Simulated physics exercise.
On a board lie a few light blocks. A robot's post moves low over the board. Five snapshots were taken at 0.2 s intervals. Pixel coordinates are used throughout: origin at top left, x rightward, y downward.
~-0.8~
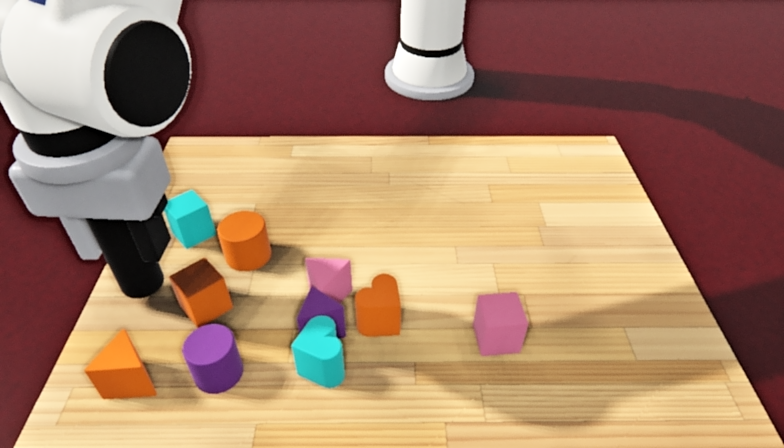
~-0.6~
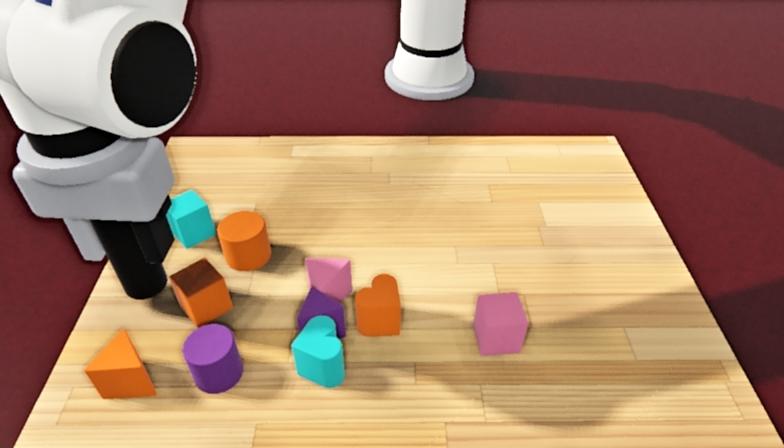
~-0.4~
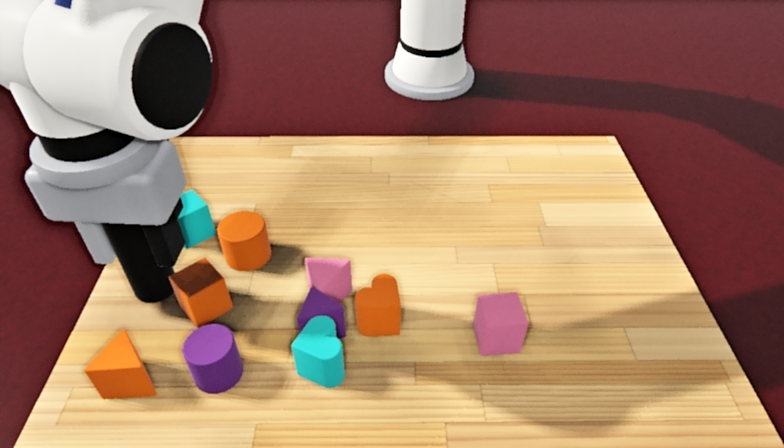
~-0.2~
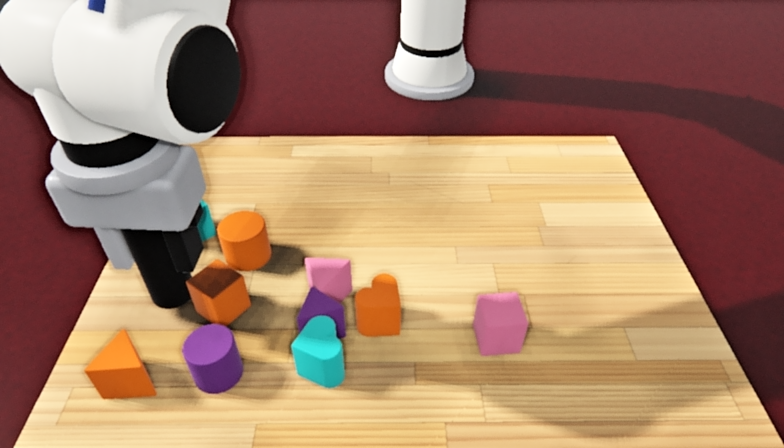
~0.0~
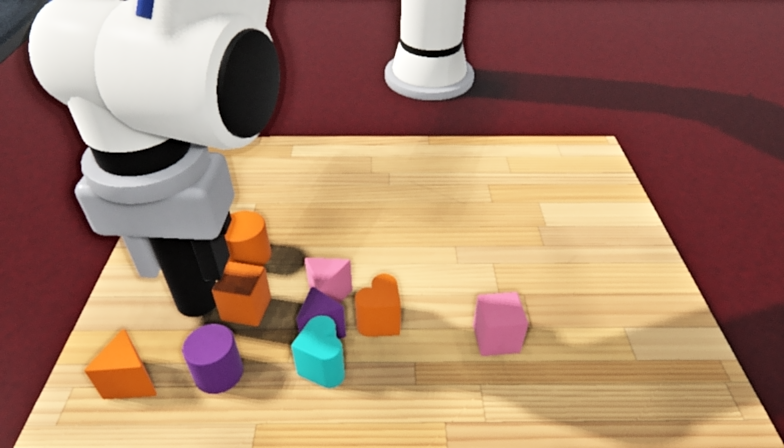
At the start, a robot arm holds its black post beside an orange cube at the left of a wooden board scattered with colourful blocks. The post inches right toward the cube, then pushes it a short way right, closer to the purple three-sided block, while the other blocks stay still.
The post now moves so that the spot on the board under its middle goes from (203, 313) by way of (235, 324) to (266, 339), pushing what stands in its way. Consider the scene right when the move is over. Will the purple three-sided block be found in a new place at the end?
I believe not.
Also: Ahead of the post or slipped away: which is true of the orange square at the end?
It is no longer ahead.
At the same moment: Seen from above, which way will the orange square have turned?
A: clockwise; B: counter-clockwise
The one that fits is B, counter-clockwise.
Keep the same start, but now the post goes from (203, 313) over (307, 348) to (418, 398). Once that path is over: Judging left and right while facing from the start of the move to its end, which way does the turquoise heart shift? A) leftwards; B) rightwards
My pick is B.
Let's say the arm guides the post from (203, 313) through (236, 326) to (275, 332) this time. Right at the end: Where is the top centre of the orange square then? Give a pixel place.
At the end it should sit near (289, 272).
On the path given first. Halfway along, post at (233, 314); orange square at (268, 276), turned 50° anticlockwise.
At the end, post at (263, 329); orange square at (278, 276), turned 70° anticlockwise; purple three-sided block not moved.
